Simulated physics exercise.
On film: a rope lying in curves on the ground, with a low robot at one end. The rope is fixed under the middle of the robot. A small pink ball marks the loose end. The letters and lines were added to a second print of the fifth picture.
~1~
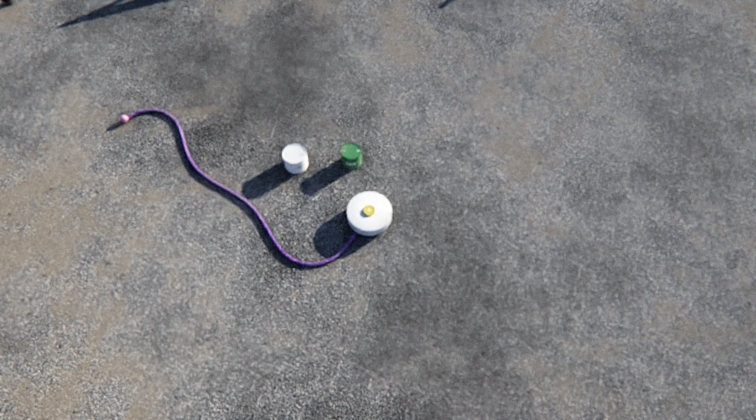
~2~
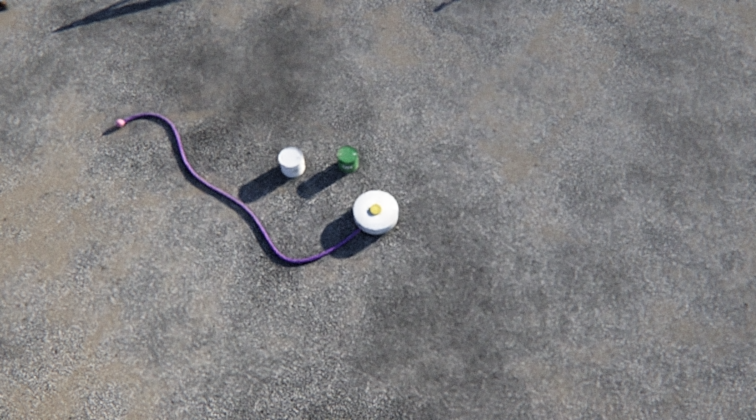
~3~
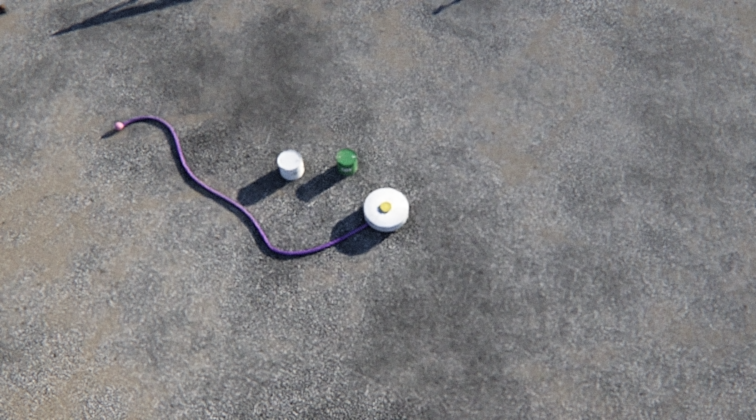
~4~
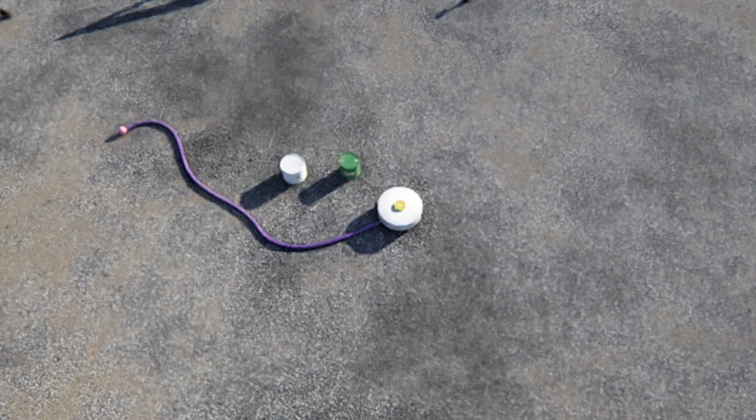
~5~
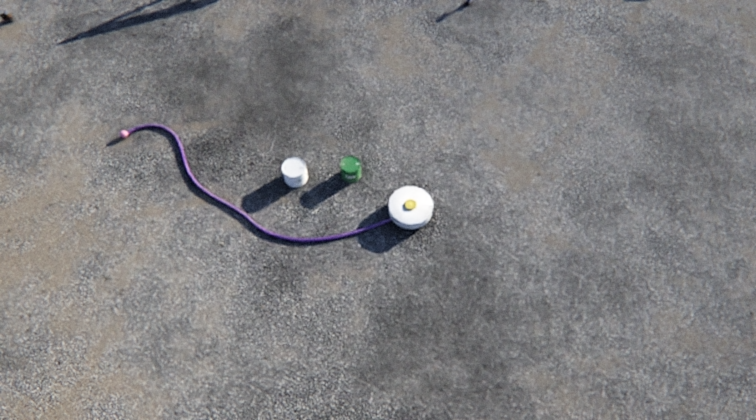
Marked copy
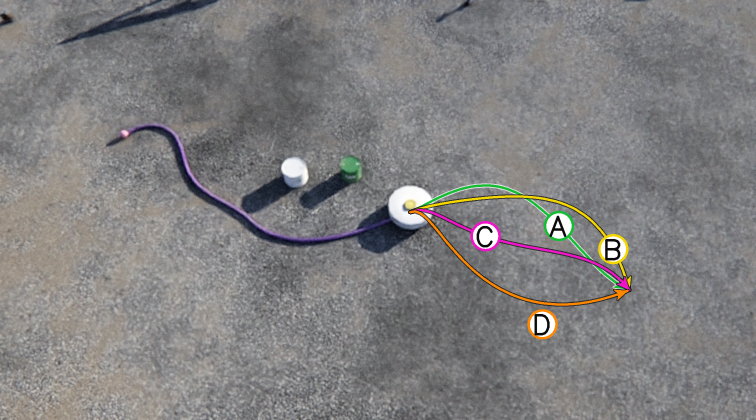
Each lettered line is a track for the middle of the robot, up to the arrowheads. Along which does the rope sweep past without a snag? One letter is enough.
Take D.
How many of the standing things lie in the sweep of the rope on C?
One.
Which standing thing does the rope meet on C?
It is the white pot.
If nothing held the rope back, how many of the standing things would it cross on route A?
In all, two.
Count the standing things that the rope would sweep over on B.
Two.
On the marked copy, A from (410, 212) via (526, 198) to (627, 289); B from (410, 212) via (539, 198) to (629, 290); C from (410, 212) via (518, 245) to (629, 290); D from (410, 212) via (499, 288) to (628, 291).
With D. Early on, robot (475, 267), middle of the rope (294, 201), free end (145, 134).
Further on, robot (569, 301), middle of the rope (373, 234), free end (213, 164).
At the end, robot (633, 287), middle of the rope (427, 248), free end (258, 183); nothing has been touched.
As for the rest, A meets the green pot and white pot; B meets the green pot and white pot; C meets the white pot.
